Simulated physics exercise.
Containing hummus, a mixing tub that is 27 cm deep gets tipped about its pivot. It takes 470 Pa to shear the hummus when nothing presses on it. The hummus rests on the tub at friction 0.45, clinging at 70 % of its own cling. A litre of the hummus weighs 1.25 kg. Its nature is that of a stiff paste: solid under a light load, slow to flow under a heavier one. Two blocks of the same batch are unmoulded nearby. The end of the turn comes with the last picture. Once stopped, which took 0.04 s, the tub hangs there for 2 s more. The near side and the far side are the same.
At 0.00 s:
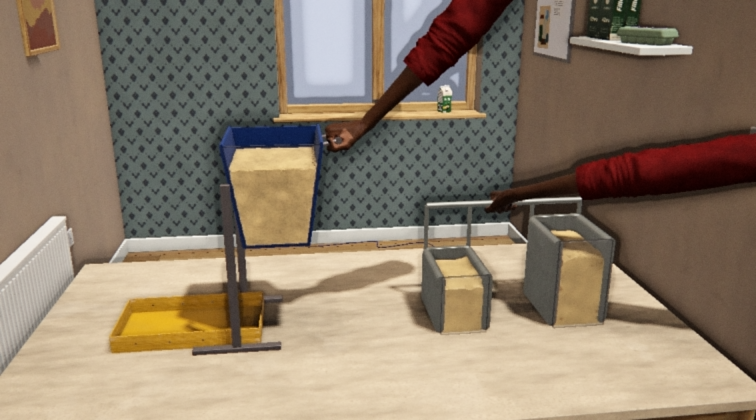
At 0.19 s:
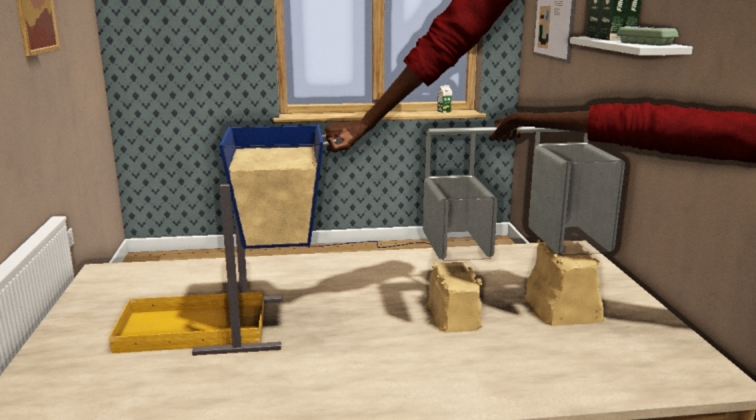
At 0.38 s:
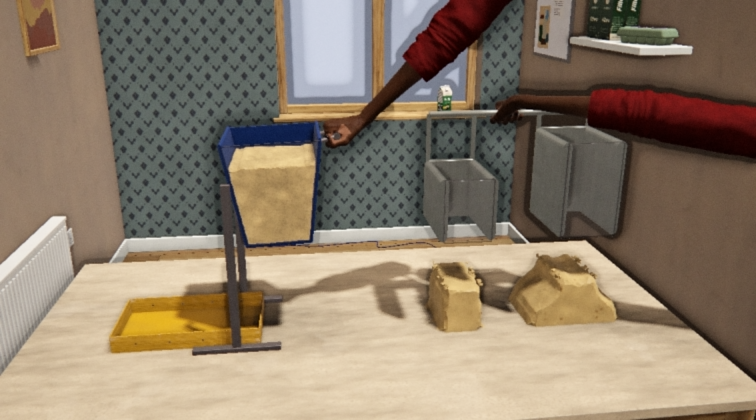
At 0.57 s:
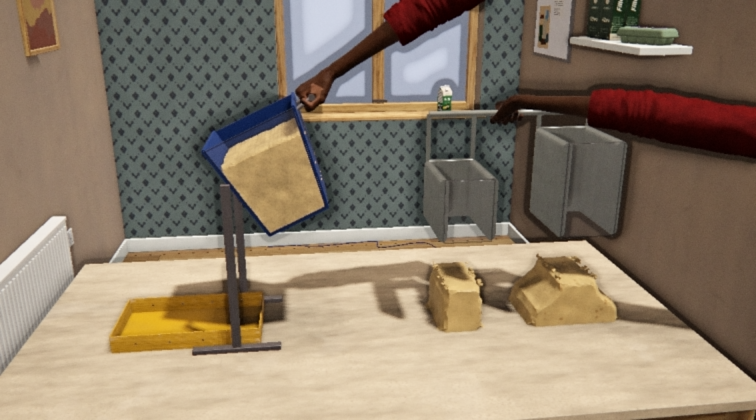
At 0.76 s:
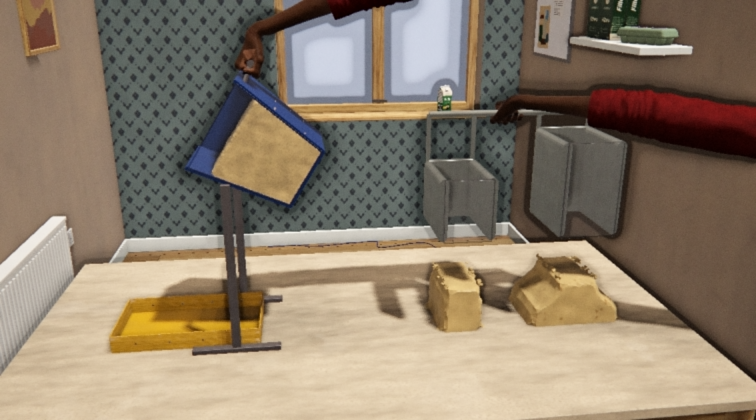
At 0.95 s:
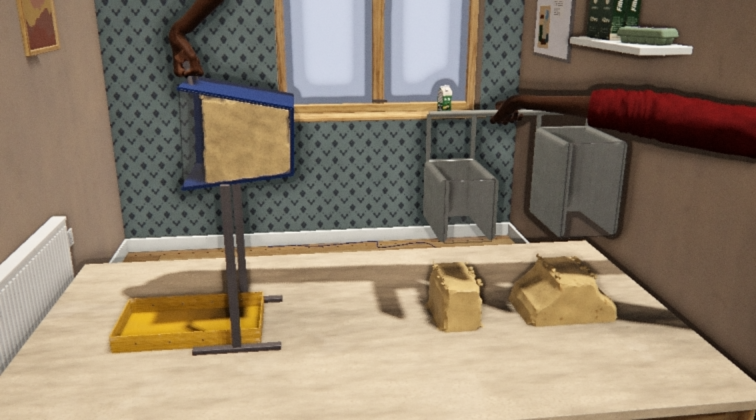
Two red-sleeved arms reach in from the right over a pale wooden table, seen from a fixed front view in a room with patterned green-grey wallpaper and a window. One hand holds a blue tub of beige paste above a yellow tray; the other lifts two grey moulds off beige blocks, the right one slumping wider. The tub then turns leftward onto its side, the paste staying inside.
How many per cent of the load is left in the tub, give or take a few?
I would say close to 59 percent.
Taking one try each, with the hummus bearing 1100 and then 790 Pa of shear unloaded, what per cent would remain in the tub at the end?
The two runs give near 100 % and near 100 % respectively.
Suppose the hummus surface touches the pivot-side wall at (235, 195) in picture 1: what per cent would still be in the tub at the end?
About 100 per cent.
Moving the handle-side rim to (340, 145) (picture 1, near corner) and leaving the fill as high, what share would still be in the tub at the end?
In that case close to 40 %.
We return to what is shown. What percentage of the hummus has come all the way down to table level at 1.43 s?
I reckon around 0 % of it.
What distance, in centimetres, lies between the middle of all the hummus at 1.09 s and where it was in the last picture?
Something like 4 cm, I'd say.
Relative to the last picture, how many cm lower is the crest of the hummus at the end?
10 cm or so.
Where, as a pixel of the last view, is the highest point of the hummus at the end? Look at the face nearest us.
The highest point sits at around (234, 139).
After 1.09 s, the tub is at 87 degrees and holds 100 %.
After 1.26 s, the tub is at 87 degrees and holds 77 %.
After 1.43 s, the tub is at 87 degrees and holds 63 %.
After 1.60 s, the tub is at 87 degrees and holds 59 %.
After 2.95 s, at the end, the tub is at 87 degrees and holds 59 %.
